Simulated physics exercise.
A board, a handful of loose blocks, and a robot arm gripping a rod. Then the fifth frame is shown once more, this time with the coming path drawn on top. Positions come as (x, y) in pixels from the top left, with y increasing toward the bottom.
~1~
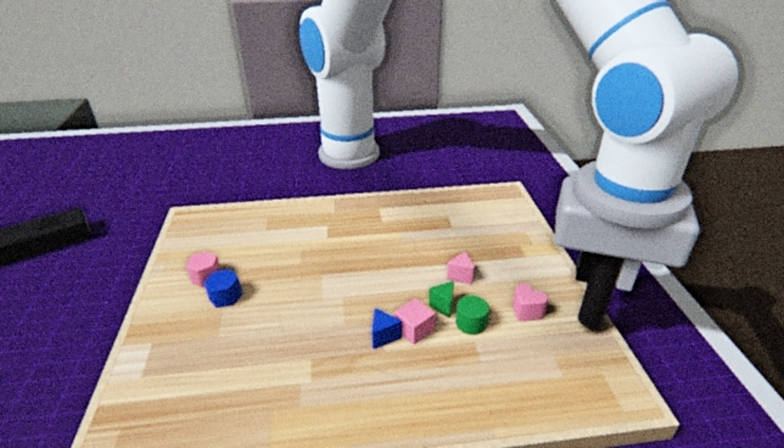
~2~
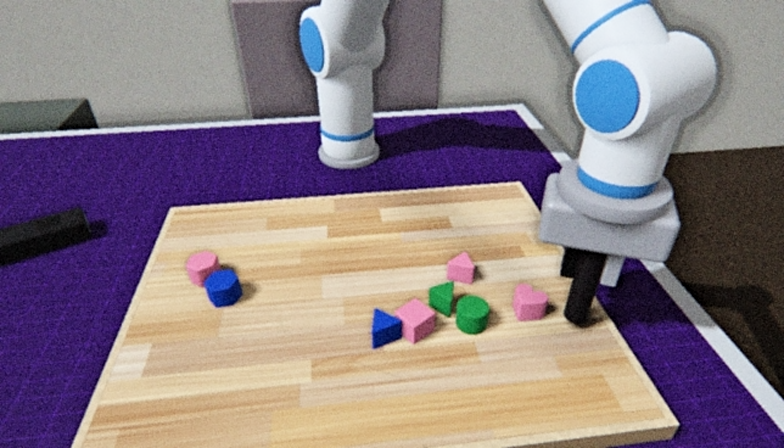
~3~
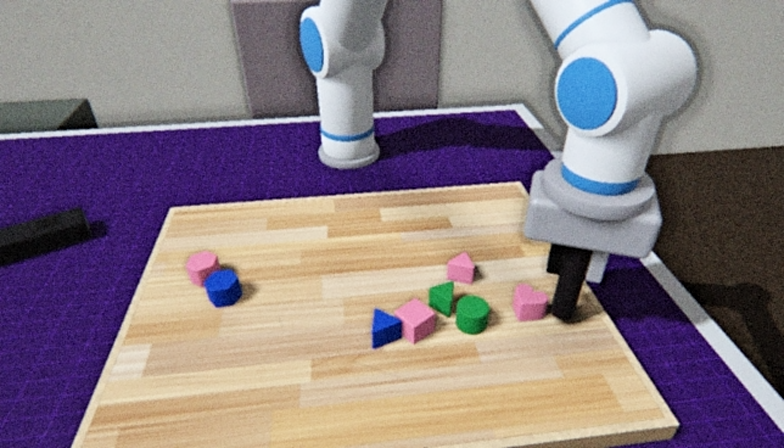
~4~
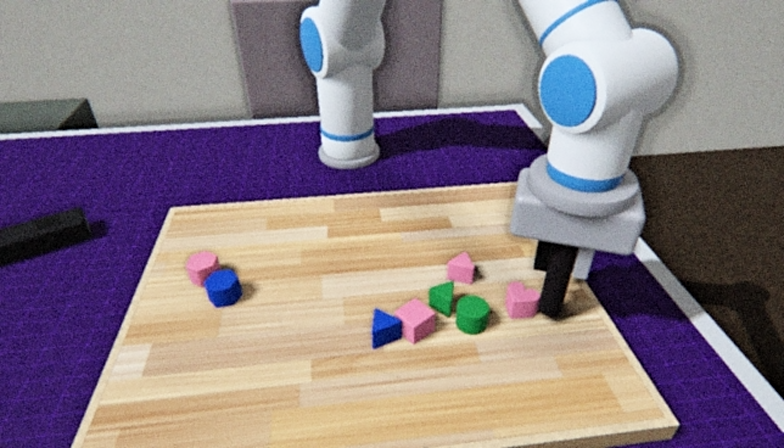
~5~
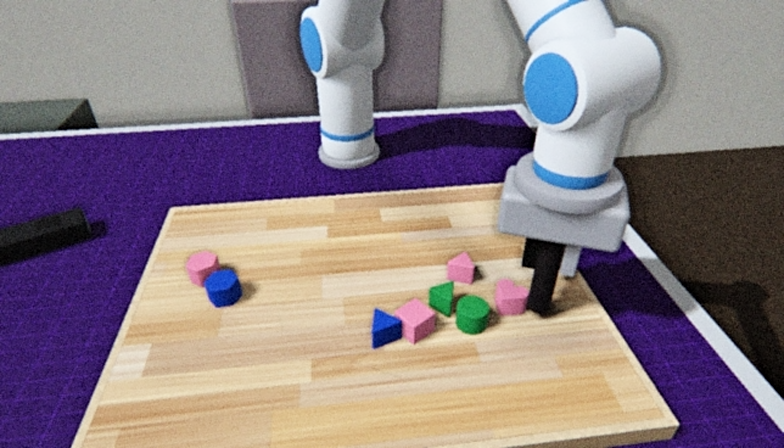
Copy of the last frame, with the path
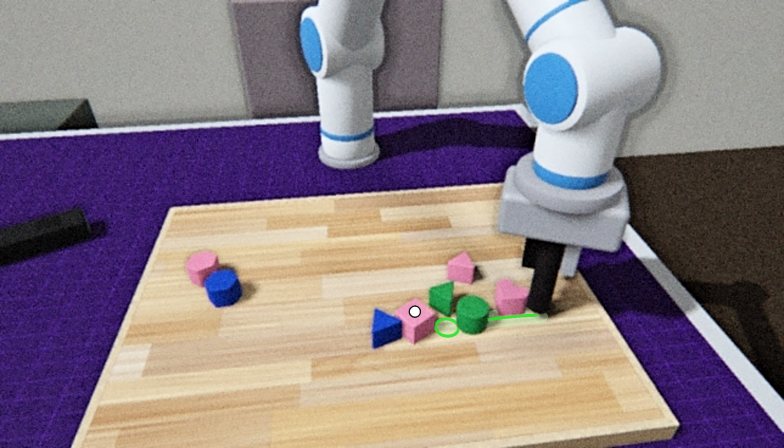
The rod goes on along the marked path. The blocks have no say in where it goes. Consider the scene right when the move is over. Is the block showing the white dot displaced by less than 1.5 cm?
No - that is not the case.
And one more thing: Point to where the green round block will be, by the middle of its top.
About (426, 322).
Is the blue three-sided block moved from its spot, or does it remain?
By the last moment, the blue three-sided block will have left its place.
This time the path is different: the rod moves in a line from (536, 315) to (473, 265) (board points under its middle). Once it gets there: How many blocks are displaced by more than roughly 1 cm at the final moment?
Here I'd predict a lone block moving more than 1 cm.
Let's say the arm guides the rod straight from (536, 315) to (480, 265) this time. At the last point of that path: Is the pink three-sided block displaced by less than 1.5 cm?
It seems so.
The line goes from (536, 315) via (491, 319), ending at (447, 327); the dot is on the pink four-sided block.
What follows on the original path. One third of the way, rod at (507, 308); pink heart-shaped block at (489, 283), turned 50° clockwise.
Two thirds of the way, rod at (477, 313); green three-sided block at (441, 289), turned 30° clockwise; green round block at (452, 310); pink heart-shaped block at (483, 283), turned 80° clockwise.
At the end, rod at (448, 318); blue three-sided block at (368, 320), turned 55° clockwise; pink four-sided block at (394, 321), turned 40° clockwise; green three-sided block at (441, 289), turned 30° clockwise; green round block at (426, 322); pink heart-shaped block at (483, 283), turned 80° clockwise.
